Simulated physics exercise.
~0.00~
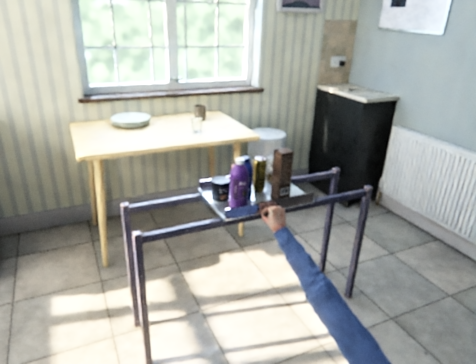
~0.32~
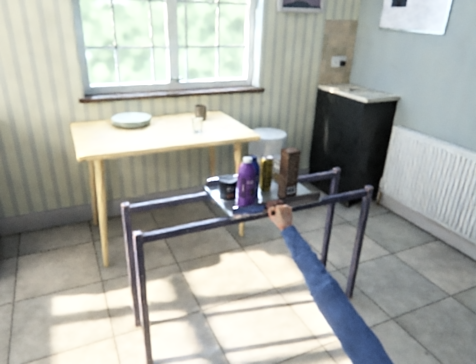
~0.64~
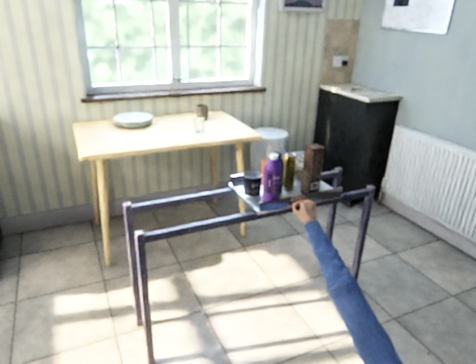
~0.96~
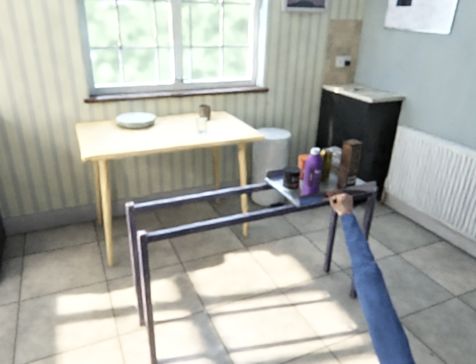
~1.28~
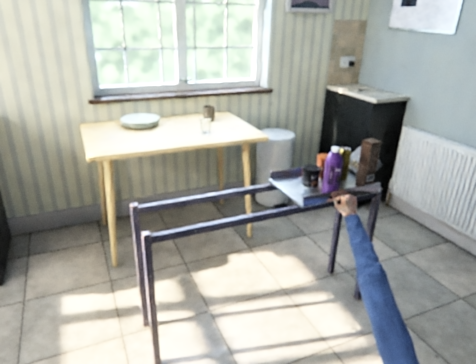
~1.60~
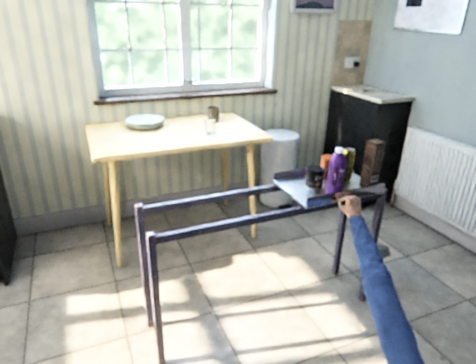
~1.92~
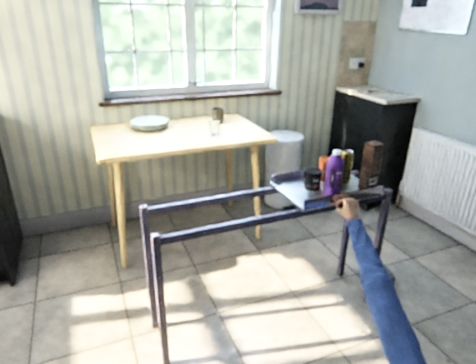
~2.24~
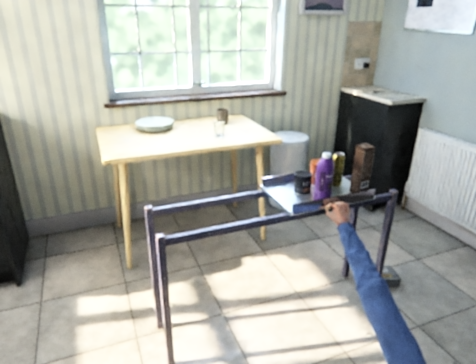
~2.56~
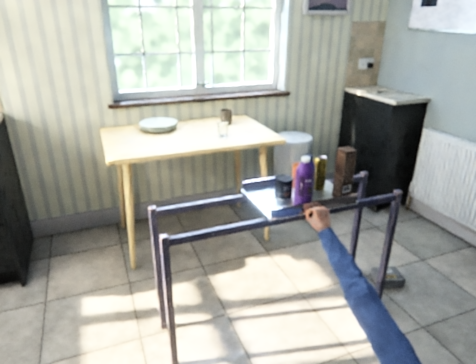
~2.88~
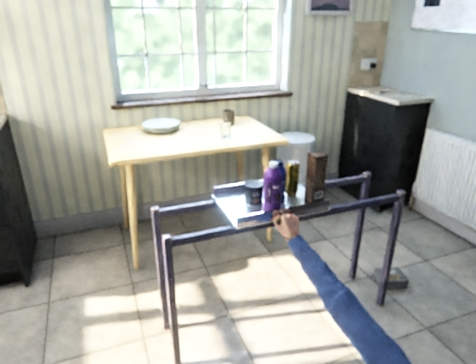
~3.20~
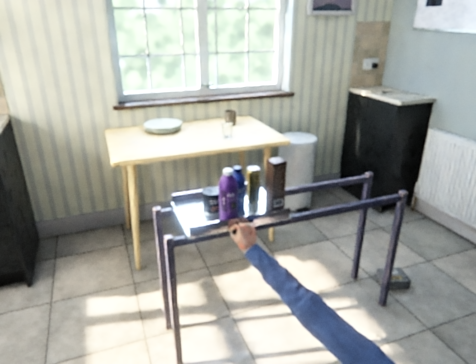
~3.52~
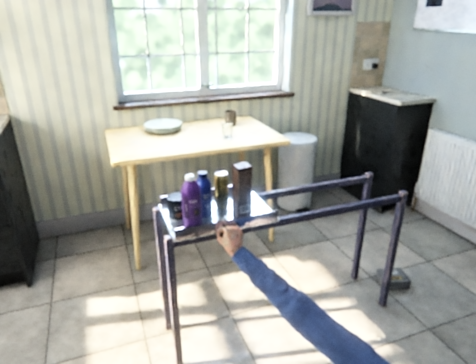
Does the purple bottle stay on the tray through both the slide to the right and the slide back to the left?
Yes, the purple bottle stays on the tray. It is still standing upright there when the tray reaches the left end of the rails.
